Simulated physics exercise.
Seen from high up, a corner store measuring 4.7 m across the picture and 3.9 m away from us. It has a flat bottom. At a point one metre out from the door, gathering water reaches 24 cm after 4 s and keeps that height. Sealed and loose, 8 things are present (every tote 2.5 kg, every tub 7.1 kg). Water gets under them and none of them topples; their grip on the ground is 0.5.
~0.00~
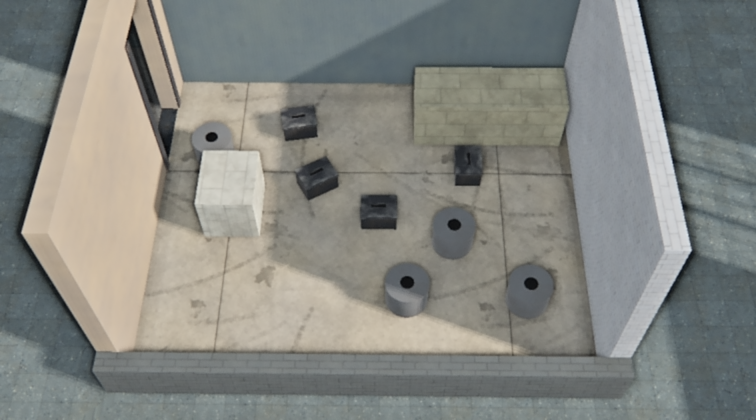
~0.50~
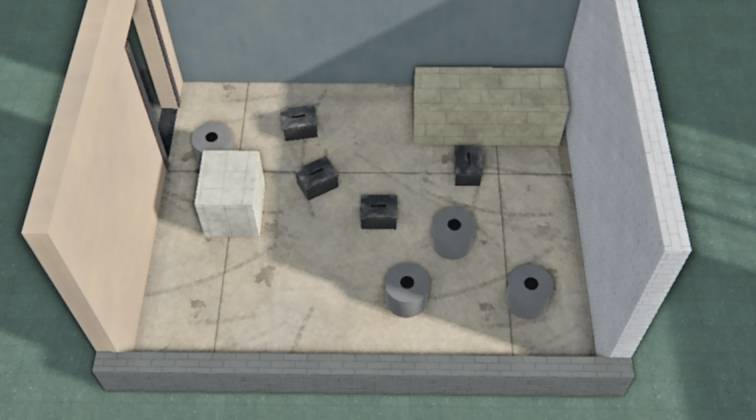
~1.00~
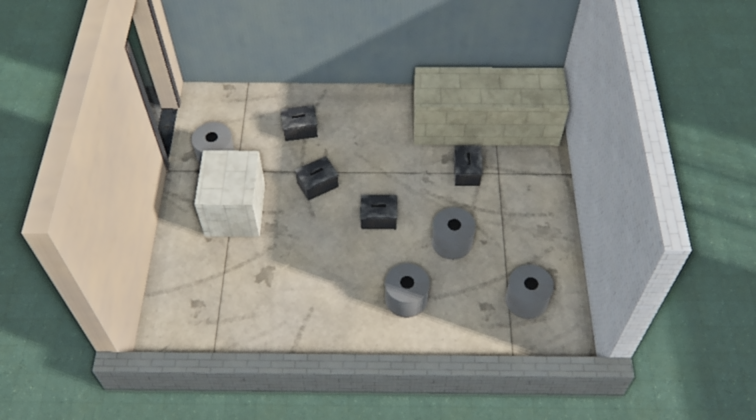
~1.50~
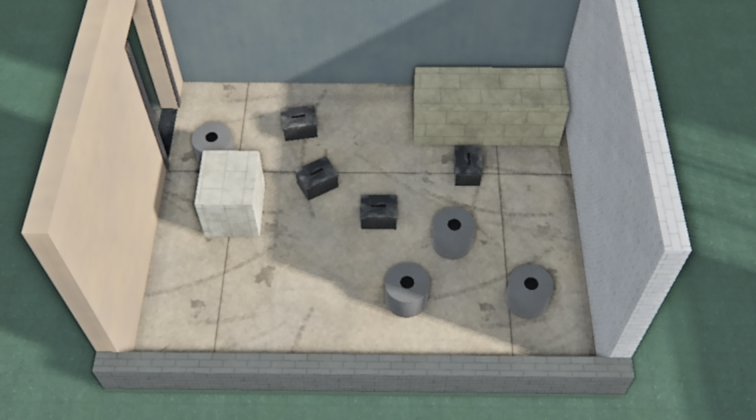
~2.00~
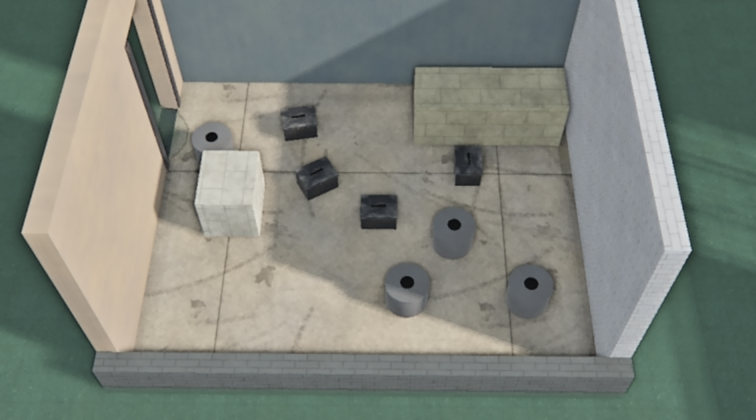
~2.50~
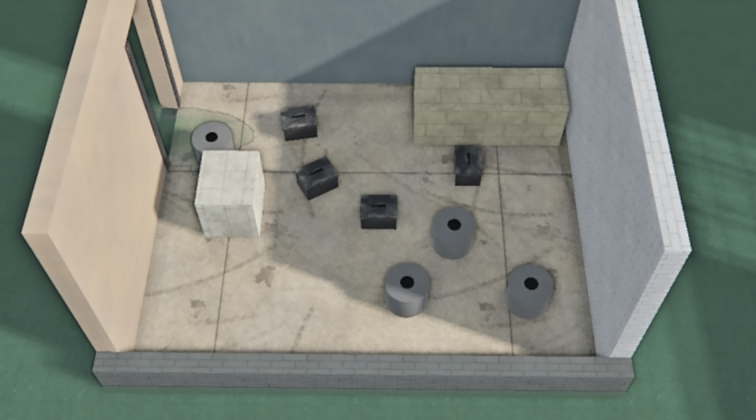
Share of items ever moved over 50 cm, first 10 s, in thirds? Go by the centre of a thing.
Two in three or more.
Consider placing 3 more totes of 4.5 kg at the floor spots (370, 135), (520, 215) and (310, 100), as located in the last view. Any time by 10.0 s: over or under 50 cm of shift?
Above the limit, then above the limit, then above the limit.
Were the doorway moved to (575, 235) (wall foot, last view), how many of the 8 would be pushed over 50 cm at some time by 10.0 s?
You'd get 7 in that case.
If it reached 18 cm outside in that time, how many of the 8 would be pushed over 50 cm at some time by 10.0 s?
Then it comes to 6.
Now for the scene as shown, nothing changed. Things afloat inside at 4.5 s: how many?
Count: 0.
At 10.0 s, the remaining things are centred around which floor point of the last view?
That lands at roughly (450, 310).
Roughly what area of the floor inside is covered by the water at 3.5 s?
The covered patch comes to about 3.0 m2.
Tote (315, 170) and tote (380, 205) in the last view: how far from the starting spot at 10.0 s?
The first is 150 cm from its start, the second 150 cm.
After 3.5 s 0 of 8 are over 50 cm from their spots; 0 afloat.
After 4.5 s 2 of 8 are over 50 cm from their spots; 0 afloat.
After 7.0 s 5 of 8 are over 50 cm from their spots; 4 afloat.
After 10.0 s 6 of 8 are over 50 cm from their spots, and 7 have been at some point; 8 afloat.
